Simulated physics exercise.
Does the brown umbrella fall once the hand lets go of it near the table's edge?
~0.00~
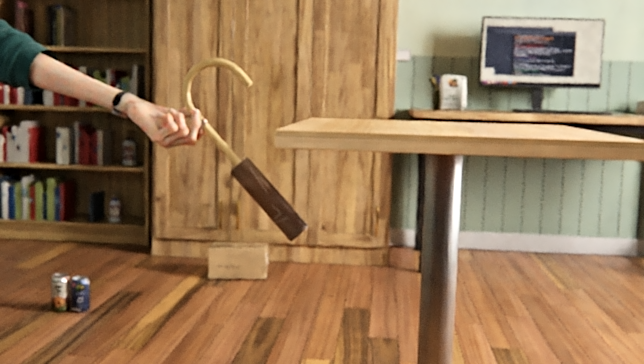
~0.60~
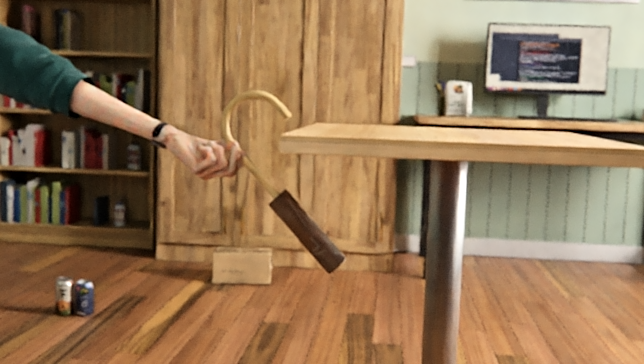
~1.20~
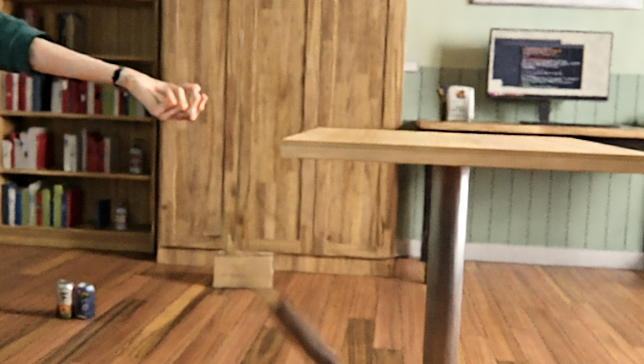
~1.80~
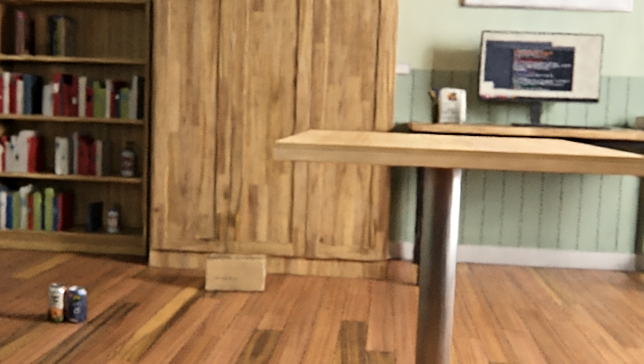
Yes, it drops past the edge of the table instead of staying up there.
